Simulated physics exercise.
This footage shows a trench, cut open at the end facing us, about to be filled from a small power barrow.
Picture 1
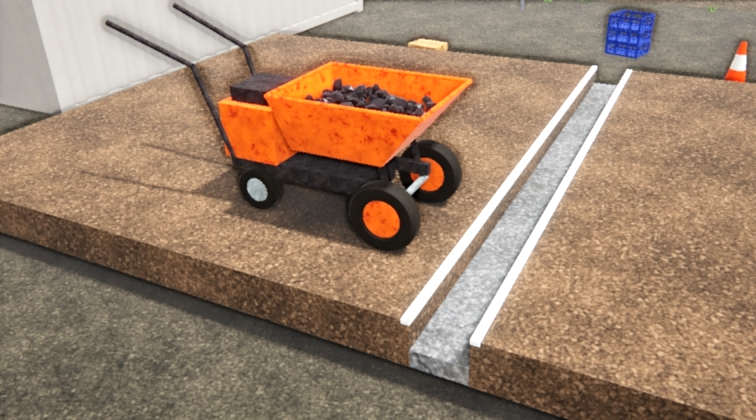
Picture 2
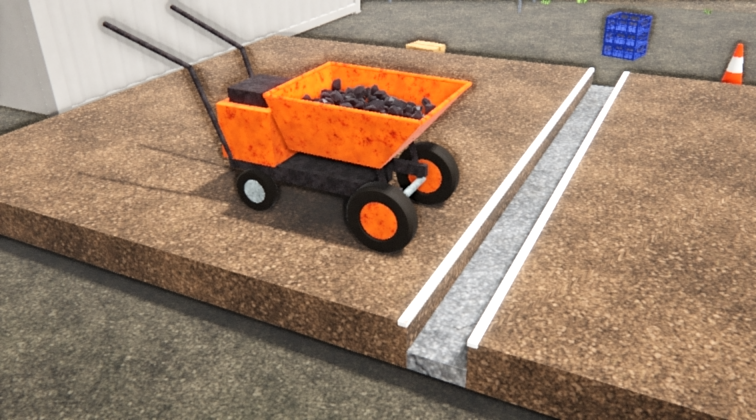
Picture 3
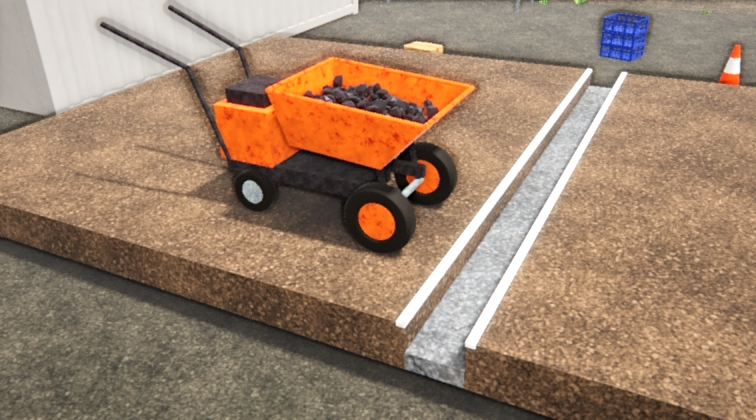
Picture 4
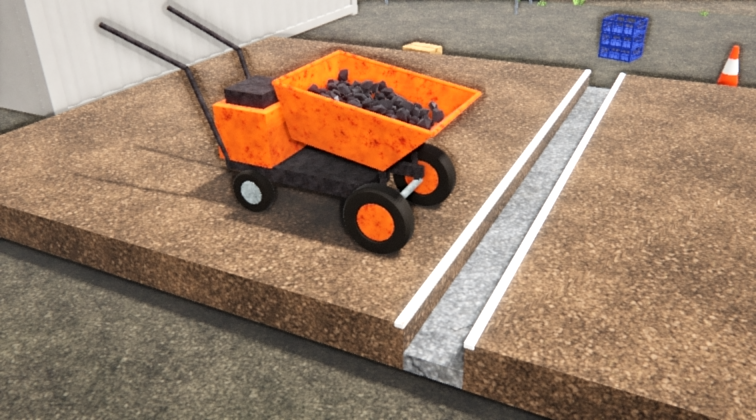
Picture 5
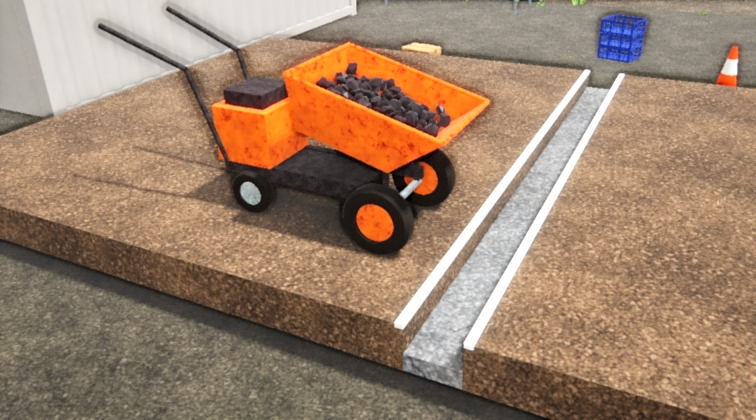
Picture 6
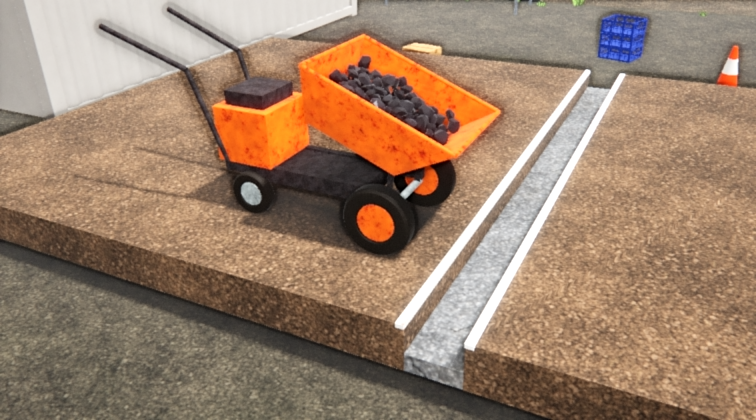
The video shows an orange power barrow loaded with dark lumps standing on brown ground beside a narrow, white-edged trench. Its skip gradually tilts forward to the right, the rear rising while the wheels stay in place.
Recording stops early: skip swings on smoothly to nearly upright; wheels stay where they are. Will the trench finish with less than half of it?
Yes, less than half.
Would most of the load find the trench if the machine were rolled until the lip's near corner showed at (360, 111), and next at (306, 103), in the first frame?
A majority at the first place, then a minority at the second.
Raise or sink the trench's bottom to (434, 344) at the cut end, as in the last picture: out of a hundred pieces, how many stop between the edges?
Estimate: Approx. 10 %.
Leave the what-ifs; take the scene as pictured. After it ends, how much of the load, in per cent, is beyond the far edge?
Roughly 60 in a hundred.
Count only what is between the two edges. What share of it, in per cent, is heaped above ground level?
10 %, roughly.
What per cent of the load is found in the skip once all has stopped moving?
Close to 20 percent.
Soon after the last picture, skip tipped steeply; all in the skip.
A little later, skip tipped right over; about two thirds in the skip; a stray few in or heaped over the trench; about a quarter beyond it; a stray few falling.
Later still, skip tipped right over; about a quarter in the skip; a small part in or heaped over the trench; about two thirds beyond it.
By the end, skip tipped right over; about a quarter in the skip; about a quarter in or heaped over the trench; about two thirds beyond it.
